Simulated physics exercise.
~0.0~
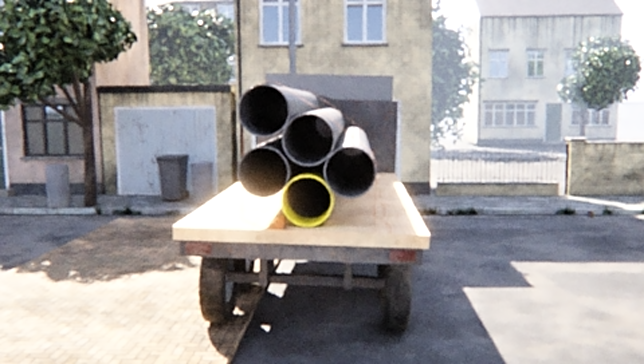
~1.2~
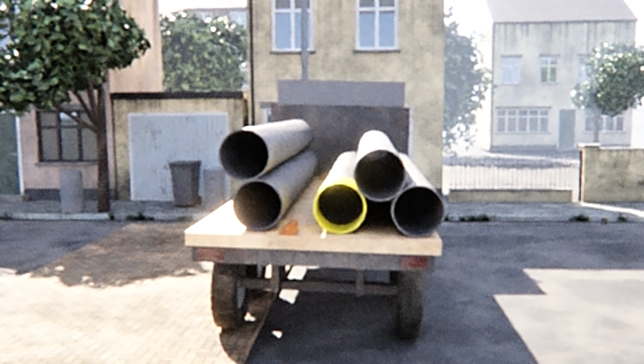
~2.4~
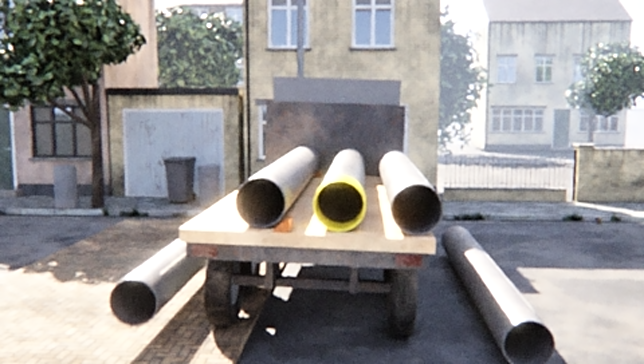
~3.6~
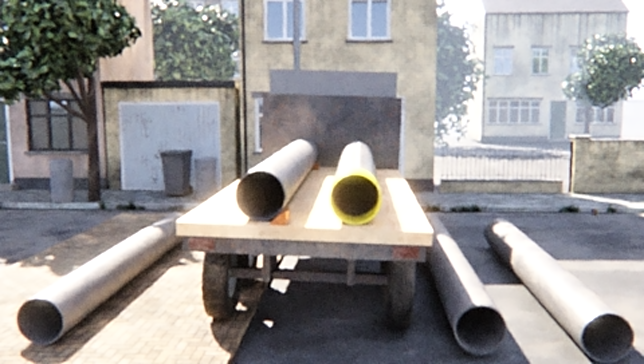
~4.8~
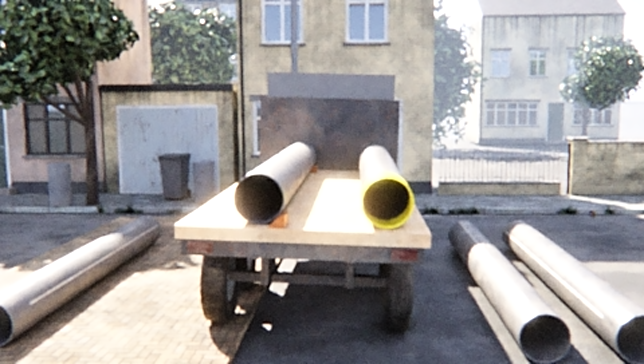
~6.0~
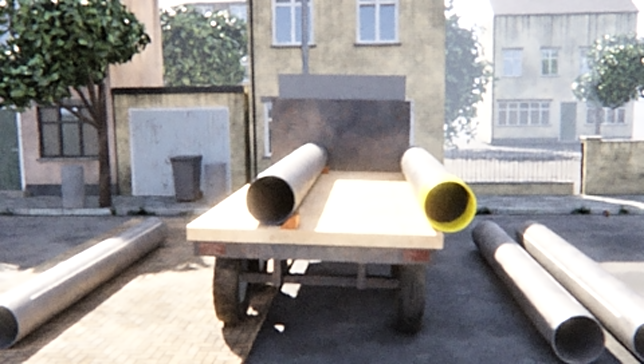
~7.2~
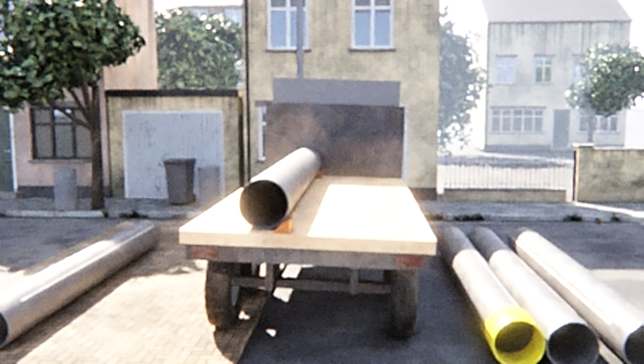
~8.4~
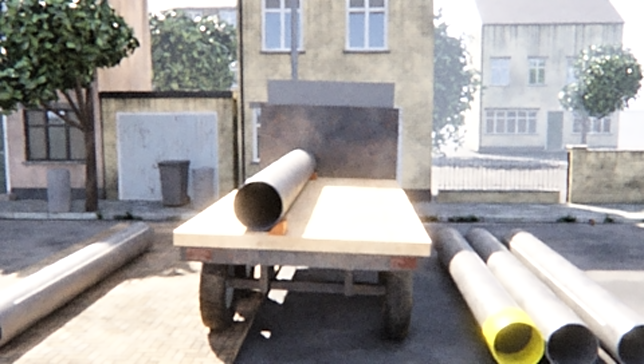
In this clip, five stacked pipes spread apart on a flatbed trailer, with one dropping off the left side and two off the right, before the yellow-marked pipe rolls right and falls beside them, leaving a single pipe on the deck.
